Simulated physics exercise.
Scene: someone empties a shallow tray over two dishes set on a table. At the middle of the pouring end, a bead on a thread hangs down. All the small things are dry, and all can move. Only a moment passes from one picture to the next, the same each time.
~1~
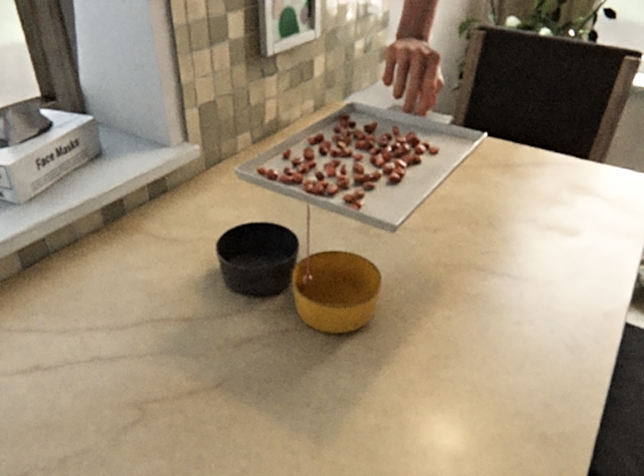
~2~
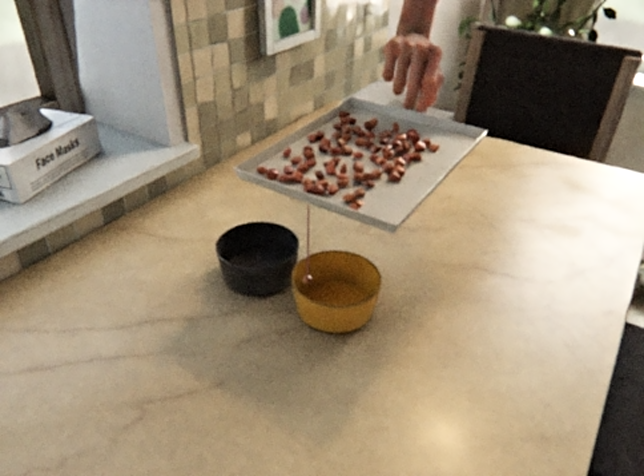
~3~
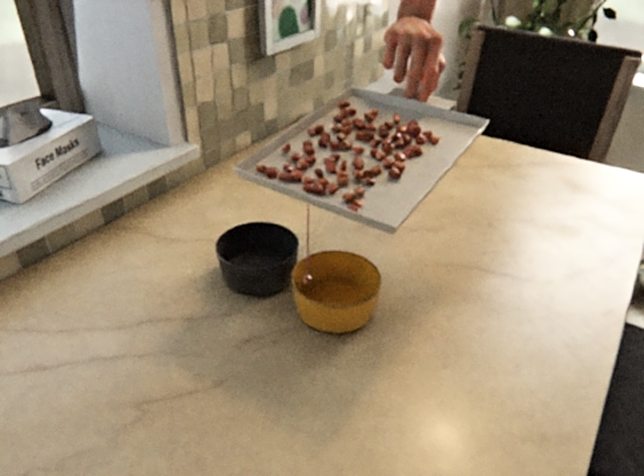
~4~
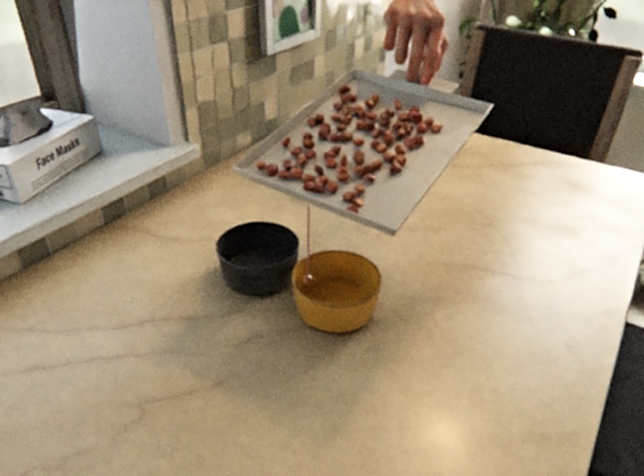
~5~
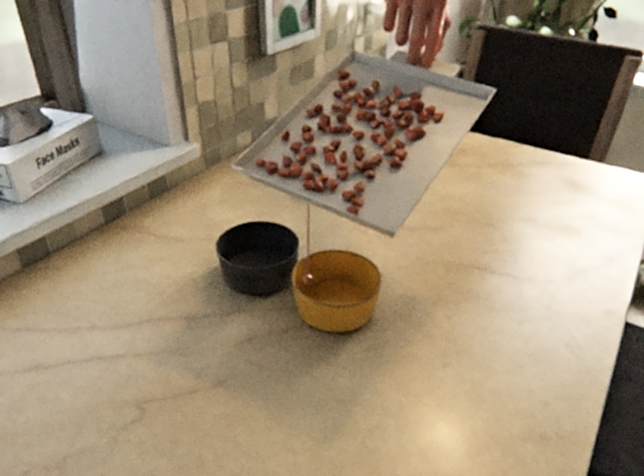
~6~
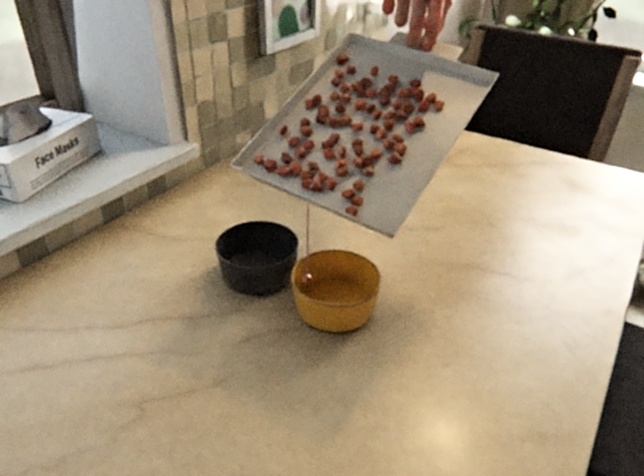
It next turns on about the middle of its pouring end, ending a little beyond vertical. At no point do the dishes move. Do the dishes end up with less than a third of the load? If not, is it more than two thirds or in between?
Yes.
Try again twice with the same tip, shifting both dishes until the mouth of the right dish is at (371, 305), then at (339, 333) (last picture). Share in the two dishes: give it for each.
It would be roughly 30 per cent, followed by roughly 80 per cent.
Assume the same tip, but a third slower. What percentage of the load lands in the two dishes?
Roughly 0%.
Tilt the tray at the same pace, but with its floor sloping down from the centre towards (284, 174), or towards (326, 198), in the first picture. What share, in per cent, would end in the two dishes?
You'd get 50 per cent the first time and 0 per cent the second time.
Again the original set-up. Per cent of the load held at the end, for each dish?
Per hundred pieces, the left dish ends with about 0 and the right dish with about 0.
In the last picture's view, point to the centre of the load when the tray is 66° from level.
Roughly at (331, 202).
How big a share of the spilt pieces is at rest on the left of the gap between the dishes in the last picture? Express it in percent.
Close to 40 per cent.
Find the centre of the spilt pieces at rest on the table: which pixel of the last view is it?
Close to (309, 371).
Soon, tray tipped steeply; most on the tray; a small part in the air.
A while on, tray tipped past a quarter turn; a stray few on the tray; most outside both; about a quarter in the air.
Towards the end, tray tipped past a quarter turn; all outside both.
Finally, tray tipped past a quarter turn; none in the right dish; none in the left dish; all outside both.
